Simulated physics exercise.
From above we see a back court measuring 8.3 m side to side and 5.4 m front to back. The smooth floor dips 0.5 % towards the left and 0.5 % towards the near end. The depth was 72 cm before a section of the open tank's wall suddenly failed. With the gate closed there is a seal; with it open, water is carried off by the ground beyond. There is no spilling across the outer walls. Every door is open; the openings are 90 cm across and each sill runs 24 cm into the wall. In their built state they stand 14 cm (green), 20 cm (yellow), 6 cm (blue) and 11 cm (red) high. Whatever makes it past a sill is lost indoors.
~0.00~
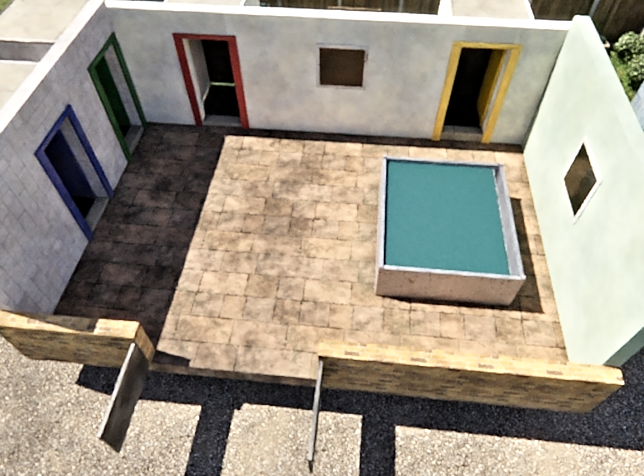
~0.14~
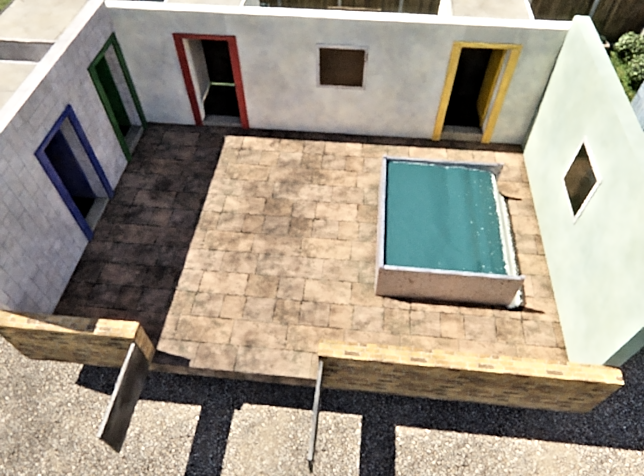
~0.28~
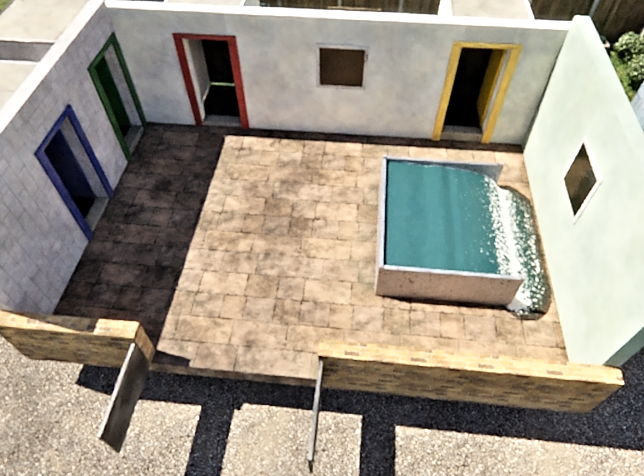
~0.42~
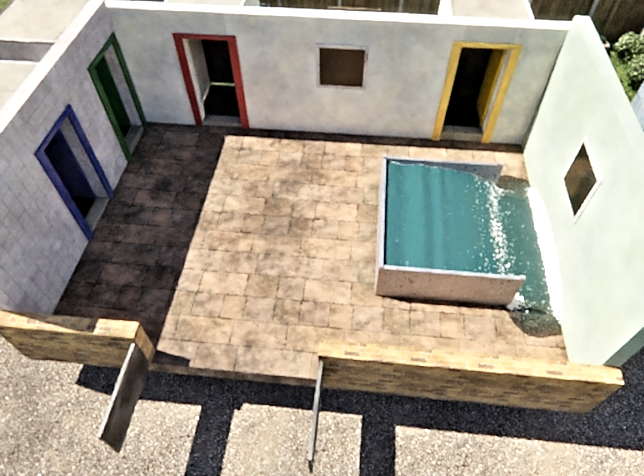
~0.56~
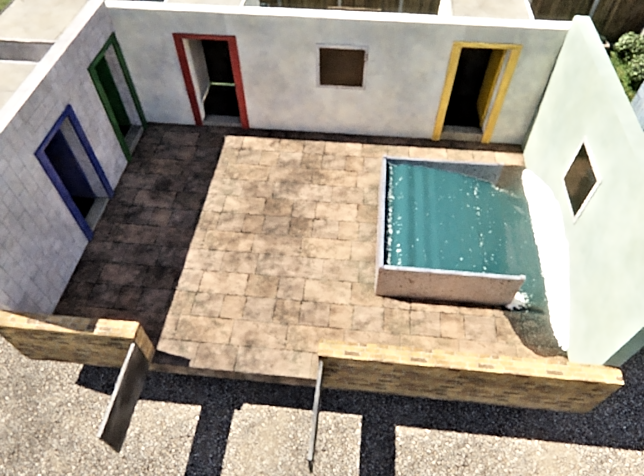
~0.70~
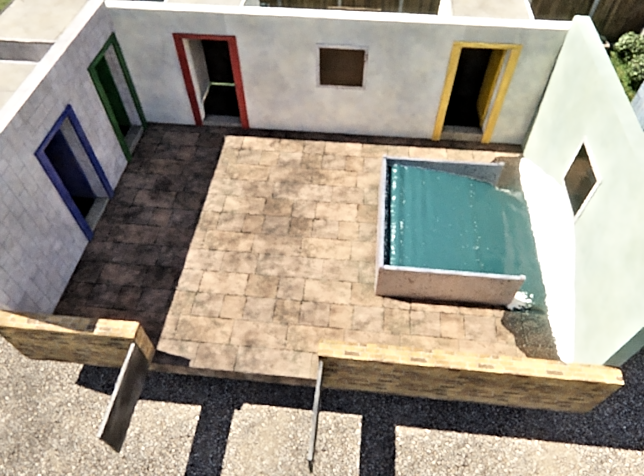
In a walled back court, water pours from the open tank's right side across the floor.
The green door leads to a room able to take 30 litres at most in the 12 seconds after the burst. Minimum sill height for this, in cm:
9 cm, roughly.
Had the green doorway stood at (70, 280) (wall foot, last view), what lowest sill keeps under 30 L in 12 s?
It needs about 11.5 cm.
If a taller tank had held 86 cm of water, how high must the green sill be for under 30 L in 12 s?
The step needs to be some 11.5 cm.
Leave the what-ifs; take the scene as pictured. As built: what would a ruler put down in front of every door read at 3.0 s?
Green door 0 cm, yellow door 22 cm, blue door 0 cm, red door 0 cm.
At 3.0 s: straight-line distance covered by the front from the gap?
Near 5.6 metres, give or take.
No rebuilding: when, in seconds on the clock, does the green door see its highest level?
9.5 s.
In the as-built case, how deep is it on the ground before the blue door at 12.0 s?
Depth: Near 11.0 cm.
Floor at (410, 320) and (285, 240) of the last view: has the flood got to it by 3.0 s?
Note: Point one reached; point two not yet reached.
After 1.4 s water covers 15 % of the floor, deepest (55 cm) near (534, 250); it has not reached the green door.
After 3.0 s water covers 50 % of the floor, deepest (34 cm) near (575, 387); it has not reached the green door.
After 12.0 s water covers 95 % of the floor, deepest (14 cm) near (42, 338); 10 cm at the green door, 0 litres in over its 14 cm sill.
At the green door as built, the water arrived by 4.4 s and peaked near 14 cm at 9.4 s.
With a sill of 8 cm, 55 litres would have come in within the 12 s; with 11 cm, 8 litres. So under 30 litres takes about 9 cm.
